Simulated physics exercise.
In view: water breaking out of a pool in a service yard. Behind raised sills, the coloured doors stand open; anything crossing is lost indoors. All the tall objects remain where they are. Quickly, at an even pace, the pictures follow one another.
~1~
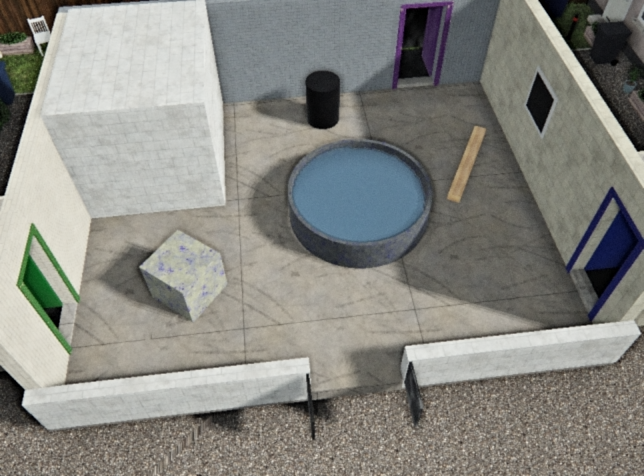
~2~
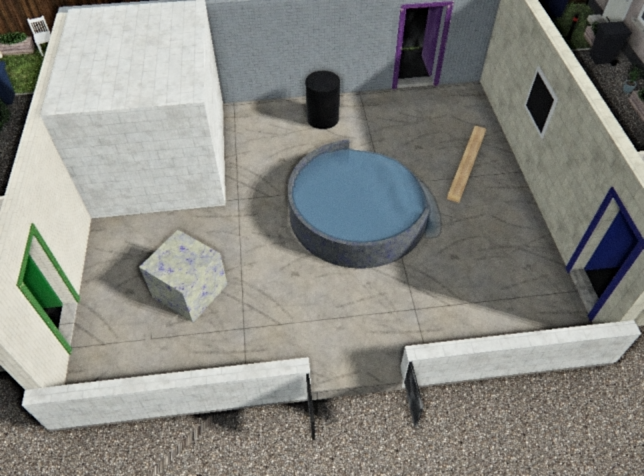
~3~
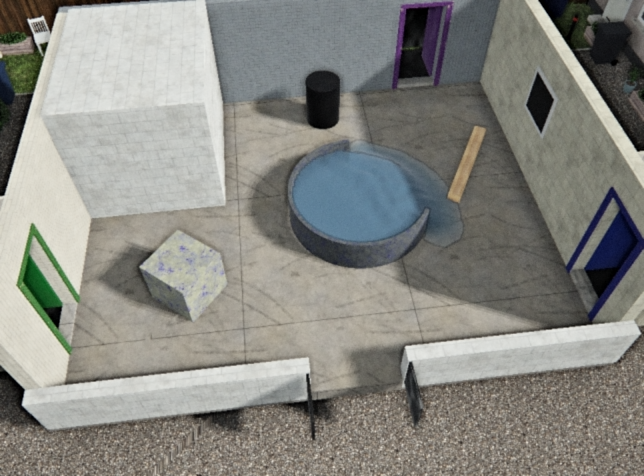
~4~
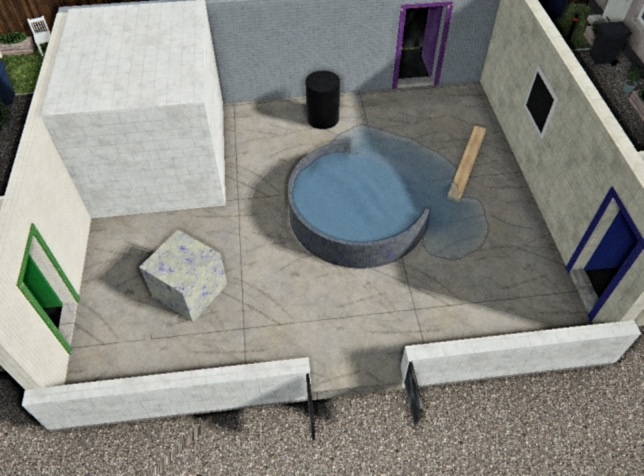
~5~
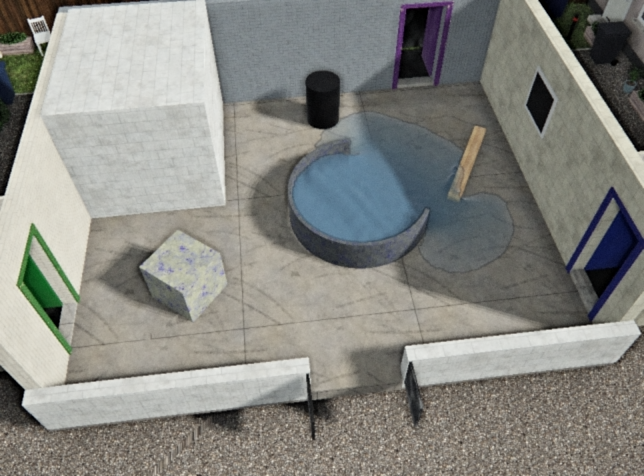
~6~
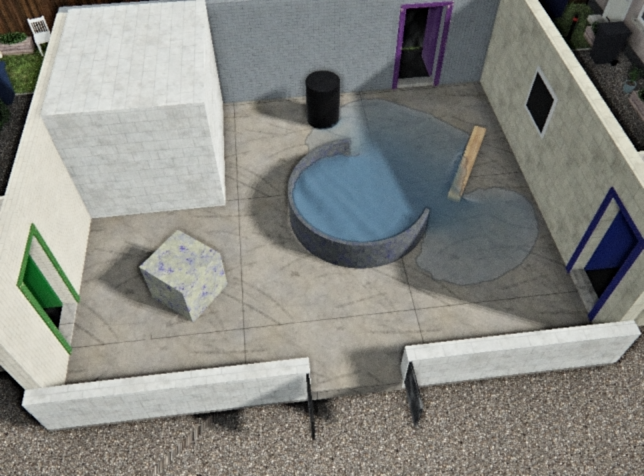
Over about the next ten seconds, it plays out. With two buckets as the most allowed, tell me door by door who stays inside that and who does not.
The green door will not count as flooded; the blue door will not count as flooded; the purple door will count as flooded.
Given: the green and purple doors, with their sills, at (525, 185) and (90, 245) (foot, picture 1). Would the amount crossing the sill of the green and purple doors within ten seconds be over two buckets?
Result - the green door exceeds the limit while the purple door stays within limits.
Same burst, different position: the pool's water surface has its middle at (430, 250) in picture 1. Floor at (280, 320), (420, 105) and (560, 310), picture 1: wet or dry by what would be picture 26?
Result: Spared; inundated; inundated.
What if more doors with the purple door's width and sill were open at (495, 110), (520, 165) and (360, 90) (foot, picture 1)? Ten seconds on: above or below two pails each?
First tops the limit, then tops the limit, then tops the limit.
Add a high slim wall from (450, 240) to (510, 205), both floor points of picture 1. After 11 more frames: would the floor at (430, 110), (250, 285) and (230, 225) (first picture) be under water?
Lab note - point 1: Inundated; point 2: Parched; point 3: Parched.
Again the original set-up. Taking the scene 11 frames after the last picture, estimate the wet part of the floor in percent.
About 35 in a hundred.
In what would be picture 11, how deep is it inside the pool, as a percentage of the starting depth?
Estimate: Around 56 per cent.
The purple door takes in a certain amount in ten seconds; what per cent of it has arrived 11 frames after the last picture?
It would be roughly 10 percent of the ten-second total.
A moment on, water covers 35 % of the floor; the green door not reached, the blue door wet at the sill, nothing in, the purple door under two buckets in.
Next, water covers 35 % of the floor; the green door not reached, the blue door wet at the sill, nothing in, the purple door over two buckets in.
Then, water covers 45 % of the floor; the green door not reached, the blue door wet at the sill, nothing in, the purple door far over two buckets in.
Later, water covers 70 % of the floor; the green door not reached, the blue door wet at the sill, nothing in, the purple door far over two buckets in.
In the end, water covers 90 % of the floor; the green door not reached, the blue door wet at the sill, nothing in, the purple door far over two buckets in.
